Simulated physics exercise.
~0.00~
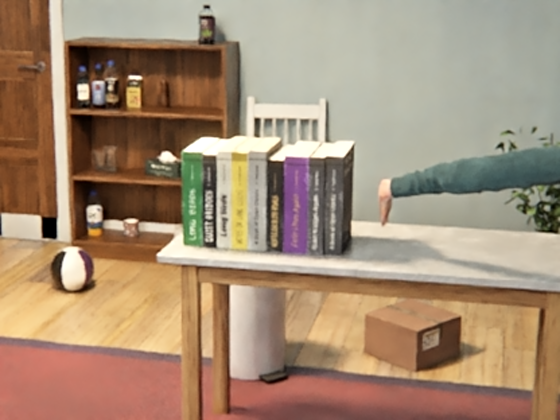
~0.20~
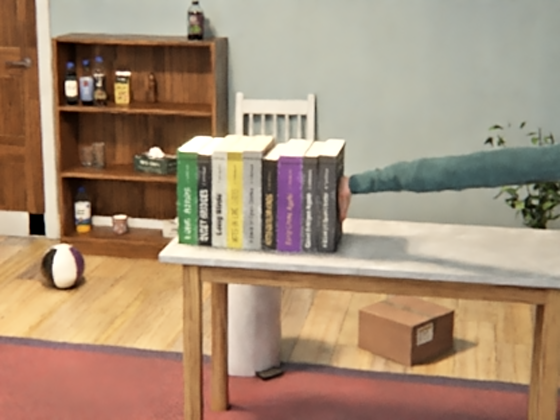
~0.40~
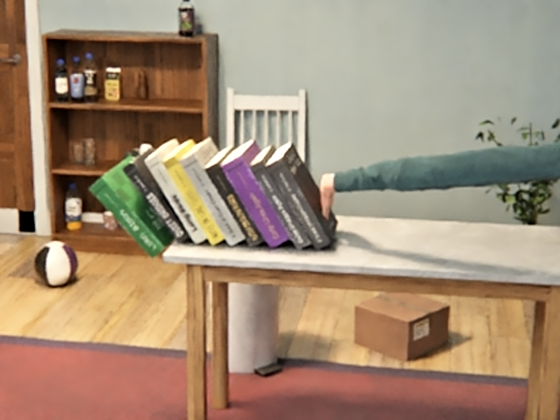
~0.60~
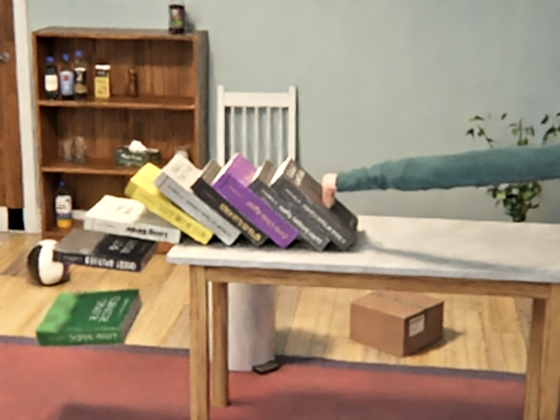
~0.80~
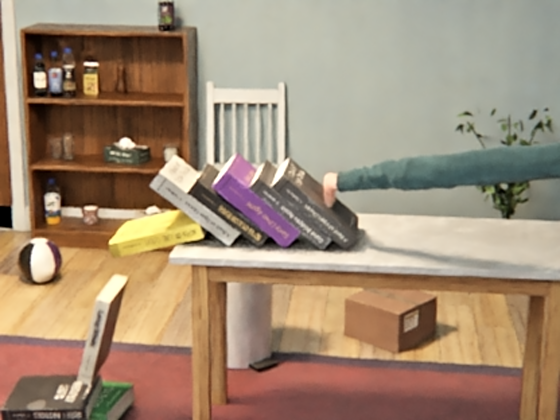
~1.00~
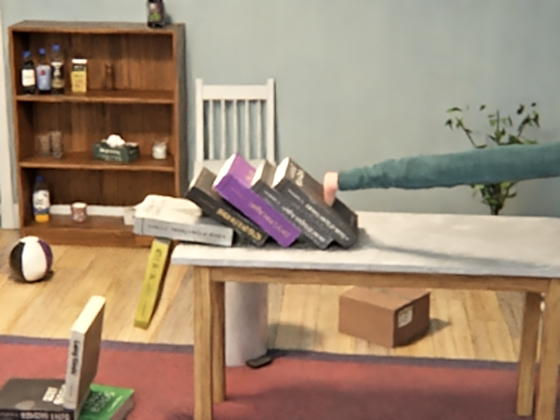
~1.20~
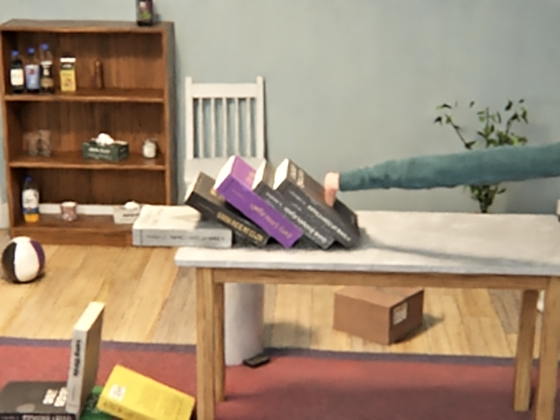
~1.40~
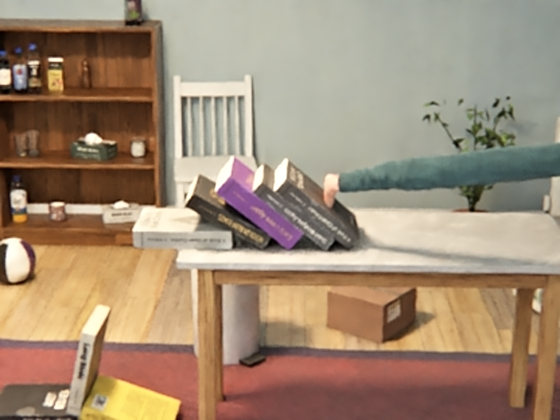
Hand pushing a row of thick books left along a table, several toppling off the edge while the rest stay leaning.
